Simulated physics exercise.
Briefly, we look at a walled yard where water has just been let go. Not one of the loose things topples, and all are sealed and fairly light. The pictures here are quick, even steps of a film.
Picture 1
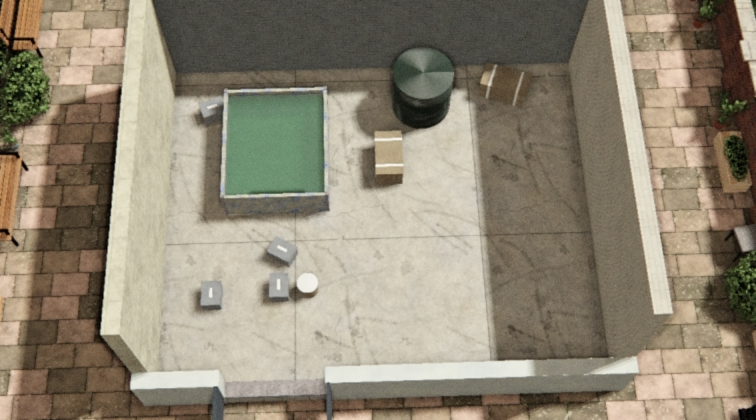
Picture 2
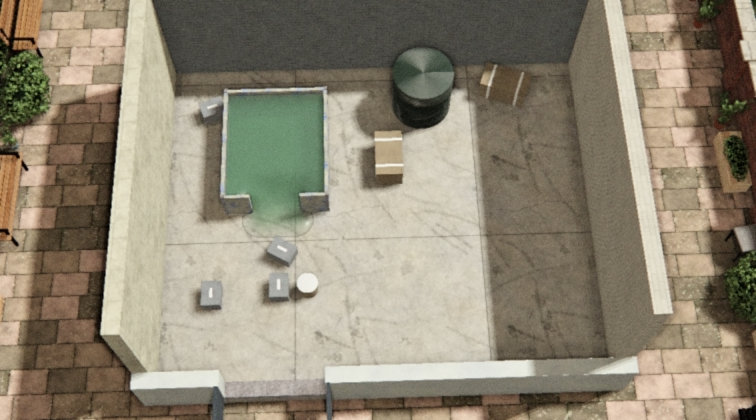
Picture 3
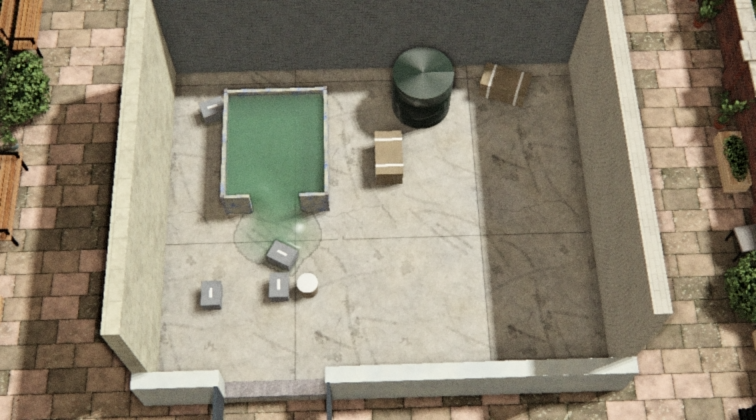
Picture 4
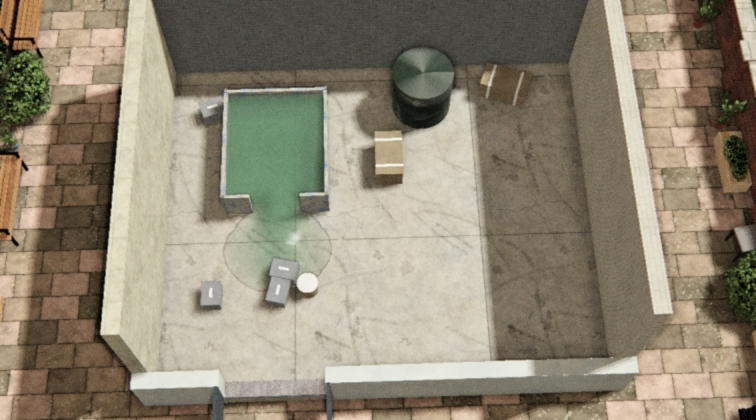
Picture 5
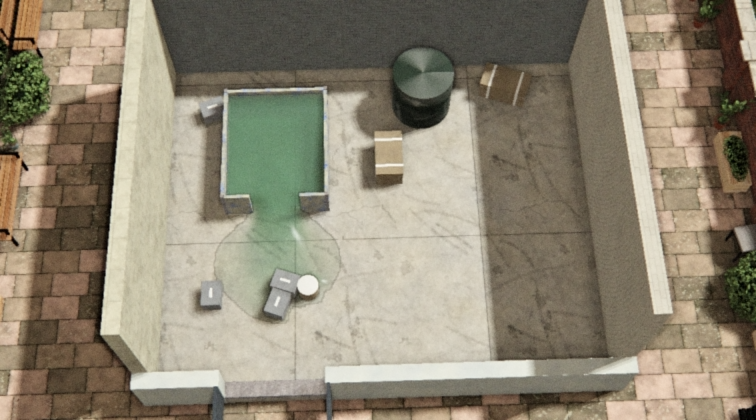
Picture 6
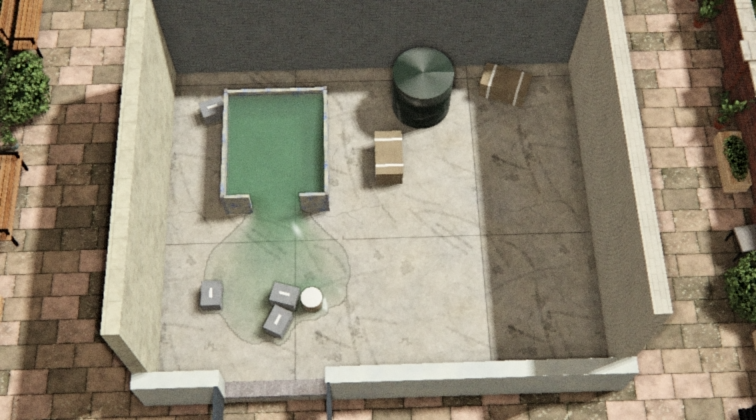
Walled yard seen from above, with green water spreading from a gap in a rectangular tank and pushing grey totes across the paving.
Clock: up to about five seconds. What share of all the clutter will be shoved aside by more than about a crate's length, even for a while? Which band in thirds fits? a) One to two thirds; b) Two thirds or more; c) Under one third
One to two thirds.
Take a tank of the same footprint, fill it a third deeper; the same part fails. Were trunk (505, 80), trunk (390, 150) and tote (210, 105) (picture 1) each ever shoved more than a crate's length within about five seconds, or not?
The first stopped before it, the second stopped before it, the third stopped before it.
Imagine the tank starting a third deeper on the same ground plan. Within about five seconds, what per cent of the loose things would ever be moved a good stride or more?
Share moved: 60 in a hundred.
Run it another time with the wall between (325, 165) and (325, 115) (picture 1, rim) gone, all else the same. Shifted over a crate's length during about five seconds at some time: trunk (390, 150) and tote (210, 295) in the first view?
The first: Cleared that distance; the second: Stayed short.
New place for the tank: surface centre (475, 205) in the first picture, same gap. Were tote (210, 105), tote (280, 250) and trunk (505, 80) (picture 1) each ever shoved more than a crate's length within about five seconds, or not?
Results in order: Never that far / never that far / never that far.
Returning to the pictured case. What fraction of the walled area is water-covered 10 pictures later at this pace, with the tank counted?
My guess is around 35 per cent.
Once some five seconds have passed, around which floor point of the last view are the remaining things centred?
Around (391, 166).
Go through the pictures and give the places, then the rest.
A tote at (282, 249), on the bottom; a tote at (279, 285) rests on the ground; 0 of 7 have shifted, in the first frame.
A tote at (282, 249) rests on the ground; a tote at (279, 285) rests on the ground; 0 of 7 have shifted, in the second frame.
A tote at (282, 253) rests on the ground, close to its start; a tote at (279, 285), on the bottom; 1 of 7 have shifted, in the third frame.
A tote at (284, 269), on the bottom, a stride from its start; a tote at (278, 290) rests on the ground, close to its start; 2 of 7 have shifted, in the fourth frame.
A tote at (285, 281), afloat, a stride from its start; a tote at (277, 302) rests on the ground, close to its start; 2 of 7 have shifted, in the fifth frame.
A tote at (284, 294), afloat, a stride from its start; a tote at (278, 320) rests on the ground, a stride from its start; 3 of 7 have shifted, in the sixth frame.
A moment on, 3 of 7 are well off their spots; 1 afloat.
Next, 4 of 7 are well off their spots; 2 afloat.
Later, 4 of 7 are well off their spots; 1 afloat.
In the end, 4 of 7 are well off their spots, and 4 have been at some point; 0 afloat.
